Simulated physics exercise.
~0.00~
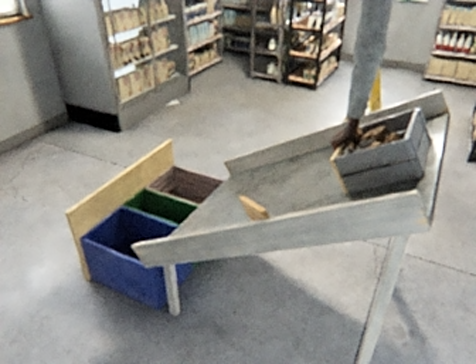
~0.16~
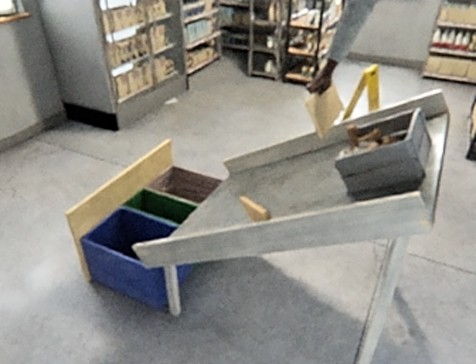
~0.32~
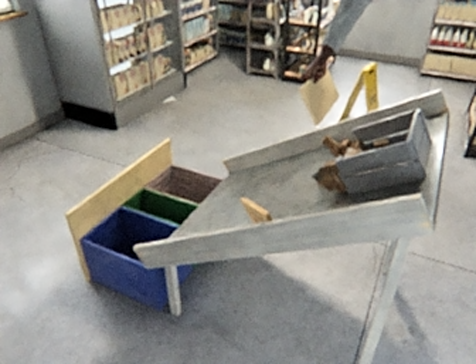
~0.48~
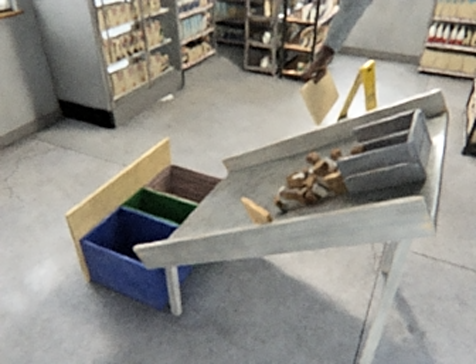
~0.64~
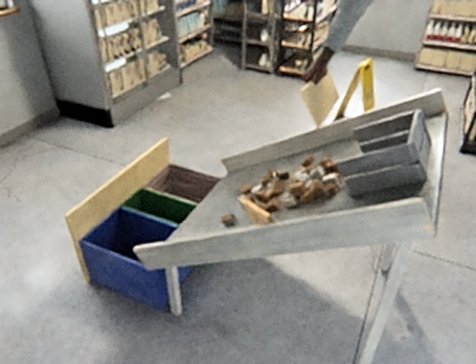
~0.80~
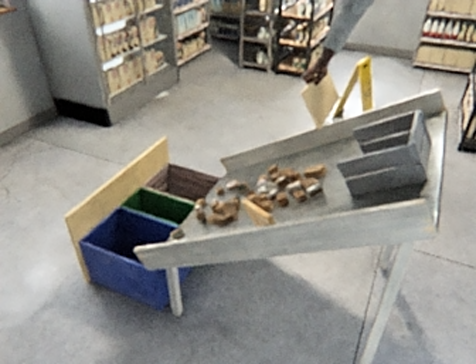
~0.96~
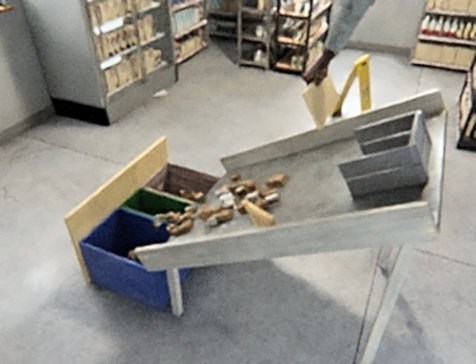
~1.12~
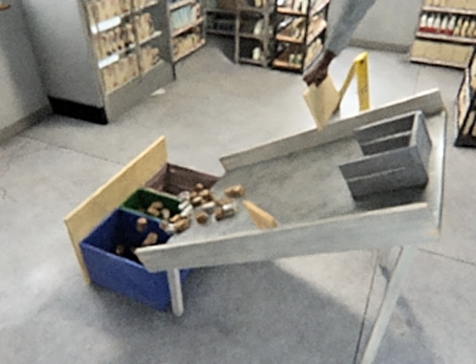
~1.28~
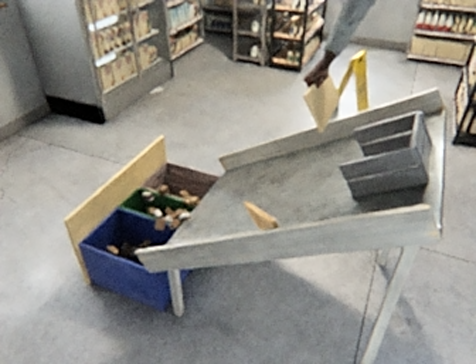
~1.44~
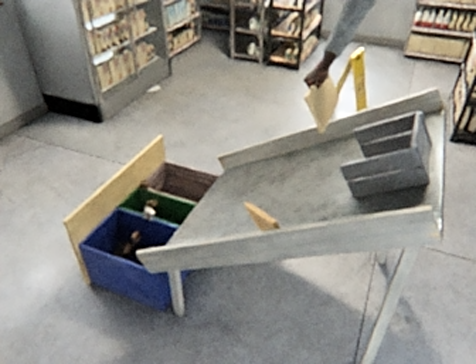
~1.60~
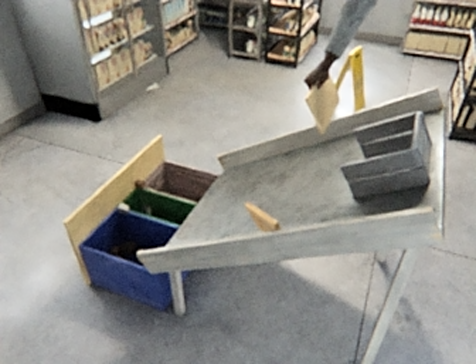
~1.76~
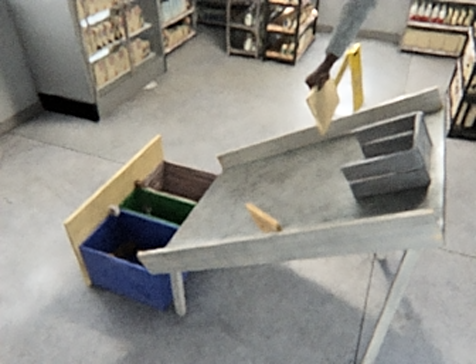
The clip opens on a sloping grey table in a room lined with shelves, with a grey pen full of small brown parcels at its top and three containers at its foot. A hand lifts the pen's gate clear and holds it above the table's far edge. The parcels spill out and slide down to the left in a loose spread, passing an angled board fixed part-way. They tumble off the lower end into the blue tote, green bin and wooden tub. Finally the slope and pen stand empty, the hand still holding the gate.
